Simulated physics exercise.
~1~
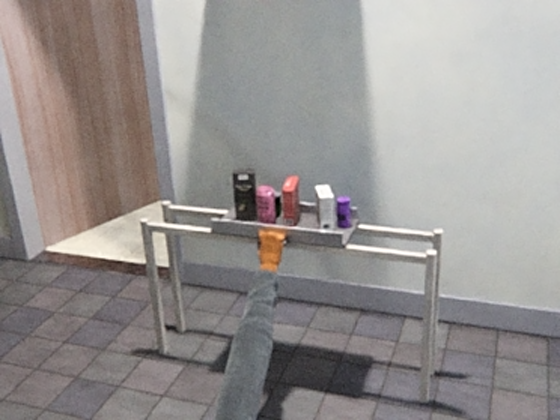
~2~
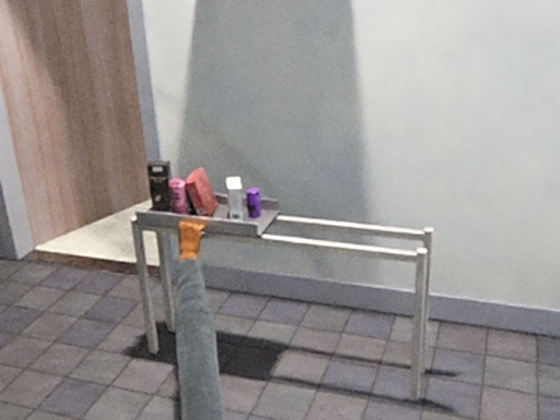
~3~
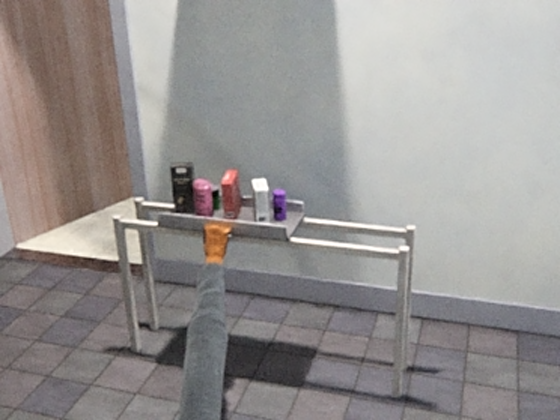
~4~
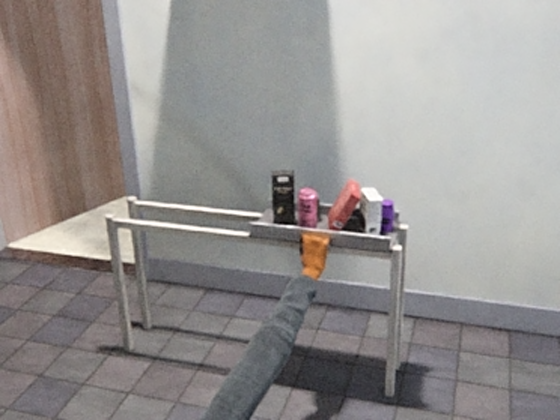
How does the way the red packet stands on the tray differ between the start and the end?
At the start the red packet stands upright, while at the end it is leaning.
We see a gray arm with an orange hand slide a tray of small packets and containers left along a metal frame, the red packet tilting, then back right, where it stands upright, and on to the right end, where the red packet leans again while the others stay standing.
